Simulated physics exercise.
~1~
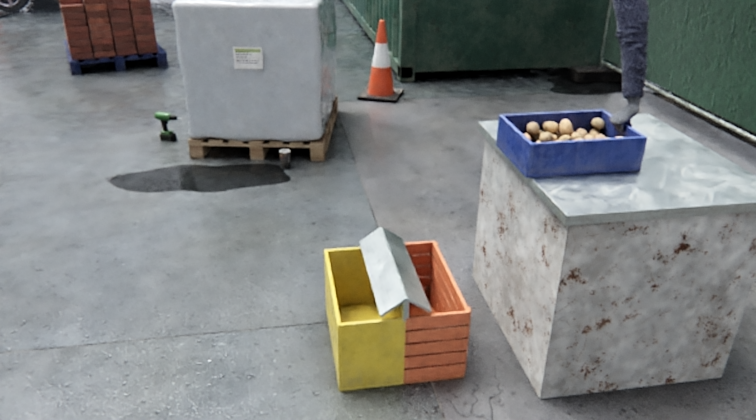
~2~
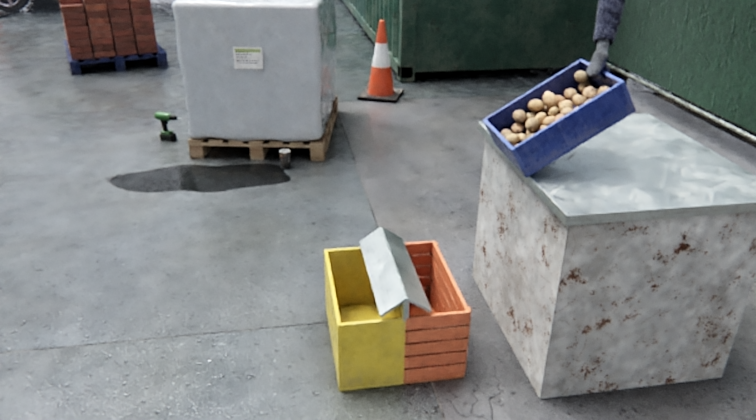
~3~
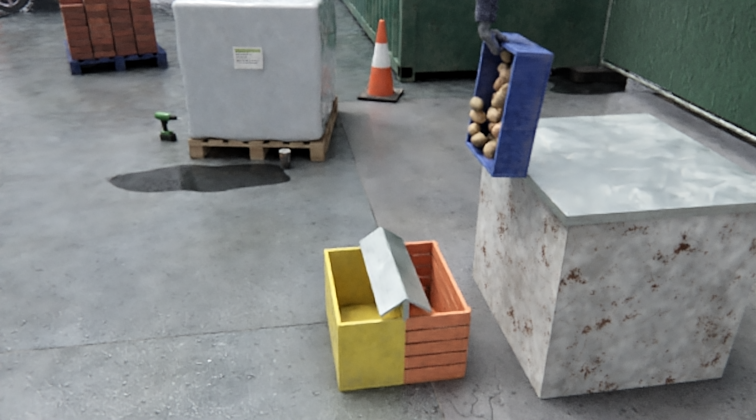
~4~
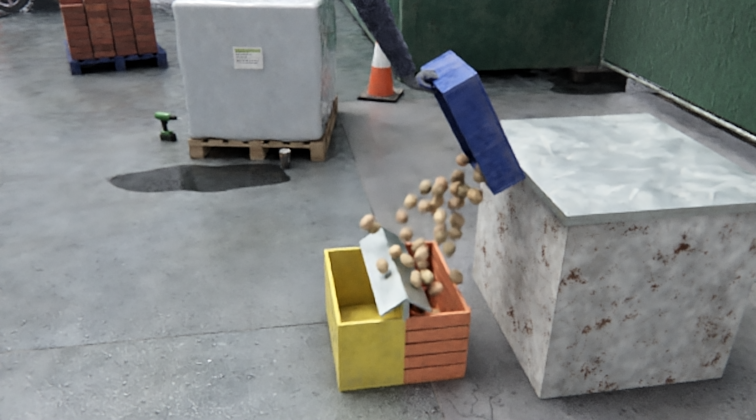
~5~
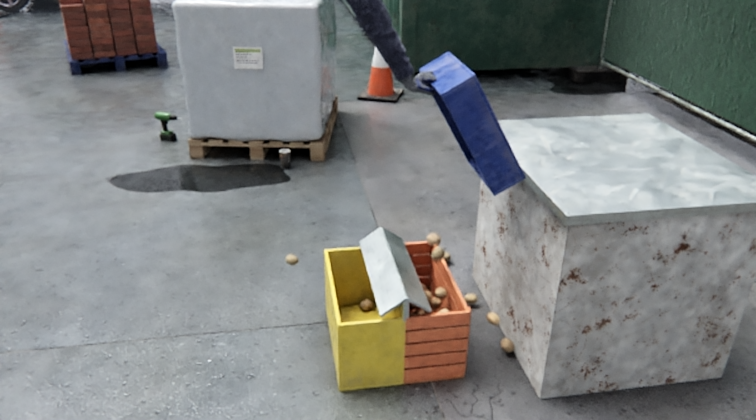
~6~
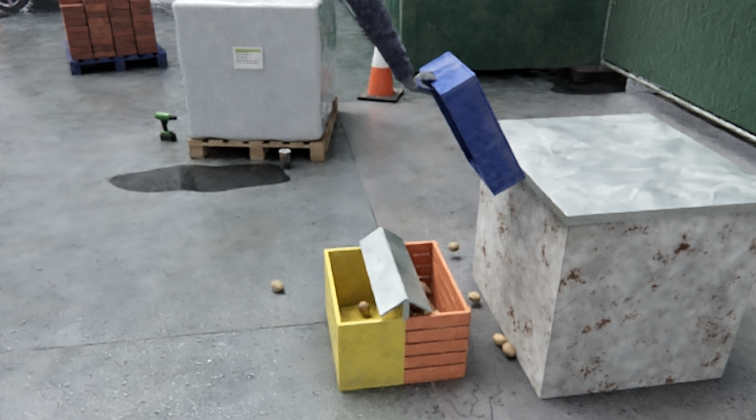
To begin with, a gloved hand holds a blue tote of potato-like pieces on a worn block-shaped bench, above a yellow box and an orange bin joined beneath a grey roof-shaped splitter. The arm lifts the tote and tilts it leftward until it stands on end. It then tips further, and the pieces tumble out in a loose stream over the orange bin and splitter. Most drop into the orange bin, while a few reach the yellow box. Several land on the ground, mostly right of the bin with one to the left, as the tote stays tipped.
